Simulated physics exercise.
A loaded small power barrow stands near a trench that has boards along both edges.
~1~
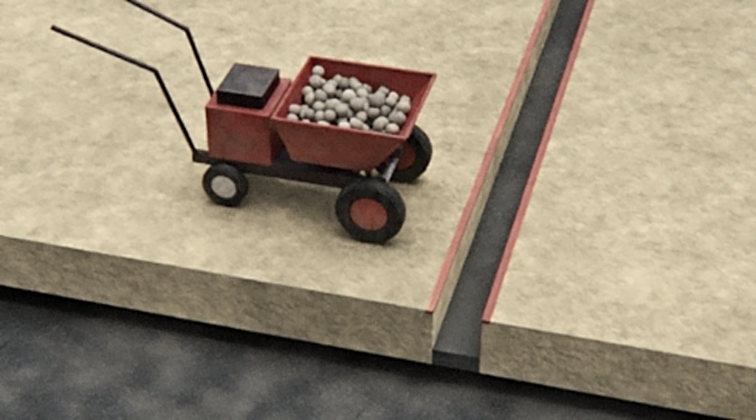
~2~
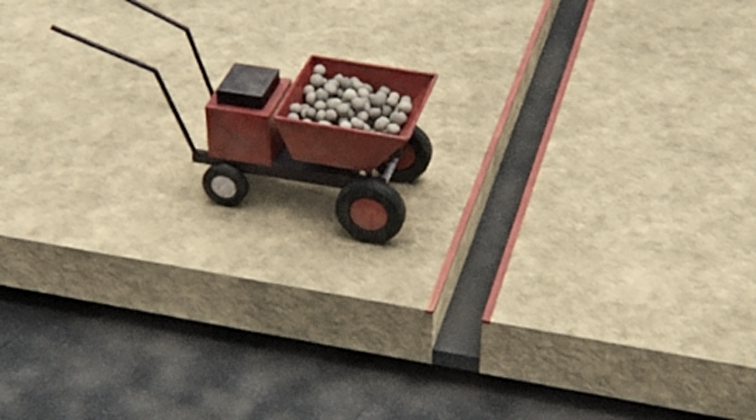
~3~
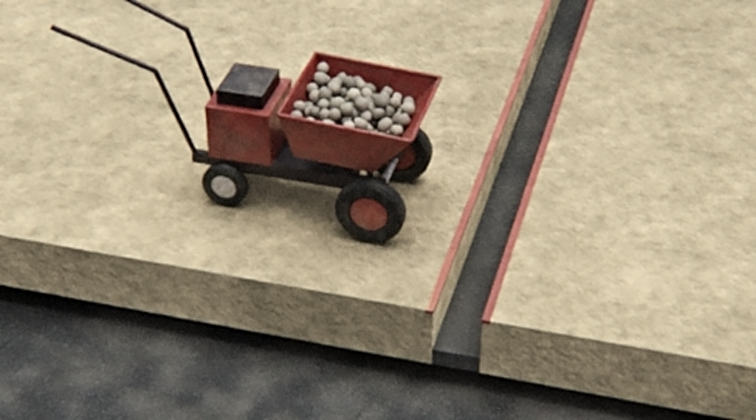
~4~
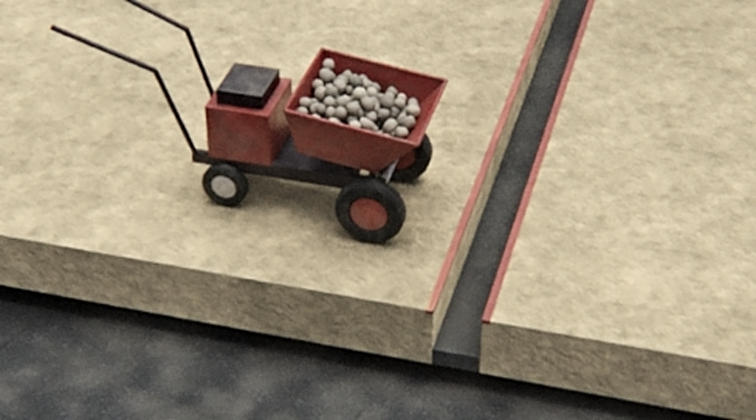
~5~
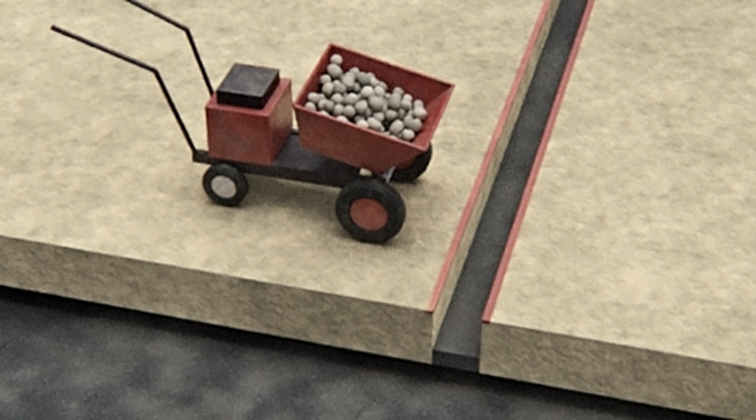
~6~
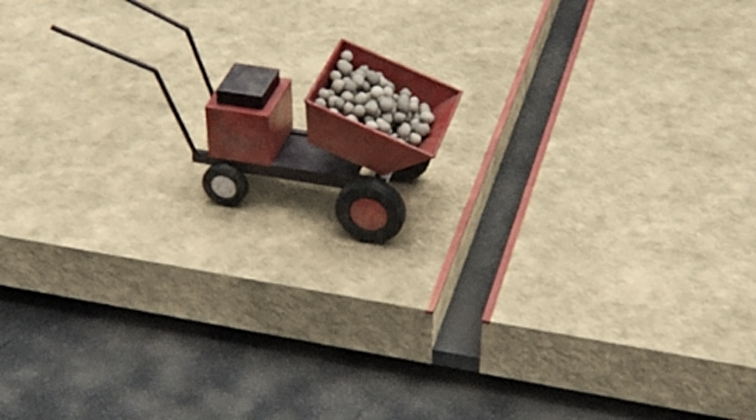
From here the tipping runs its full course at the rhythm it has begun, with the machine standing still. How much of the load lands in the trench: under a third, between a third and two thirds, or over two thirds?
Over two thirds.
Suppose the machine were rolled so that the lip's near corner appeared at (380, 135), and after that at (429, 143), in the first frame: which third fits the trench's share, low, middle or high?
Over two thirds, then below one third.
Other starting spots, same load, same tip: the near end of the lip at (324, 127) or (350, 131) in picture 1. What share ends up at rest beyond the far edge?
I'd put it at around 0 percent the first time and 0 percent the second.
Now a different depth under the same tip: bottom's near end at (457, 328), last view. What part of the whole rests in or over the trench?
The share would be around 50 per cent.
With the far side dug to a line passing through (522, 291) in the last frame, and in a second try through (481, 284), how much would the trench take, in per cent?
In order: 100 per cent, then 40 per cent.
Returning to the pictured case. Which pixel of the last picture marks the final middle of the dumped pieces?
Centre at rest, last view: Approx. (495, 247).
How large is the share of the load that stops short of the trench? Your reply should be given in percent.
Roughly 0 in a hundred.
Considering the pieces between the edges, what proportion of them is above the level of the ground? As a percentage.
Around 0 in a hundred.
Soon after the last picture, skip tipped steeply; all in the skip.
A little later, skip tipped right over; about two thirds in the skip; about a quarter in or heaped over the trench; a small part beyond it; a stray few falling.
Later still, skip tipped right over; a stray few in the skip; most in or heaped over the trench; about a quarter beyond it.
By the end, skip tipped right over; most in or heaped over the trench; about a quarter beyond it.
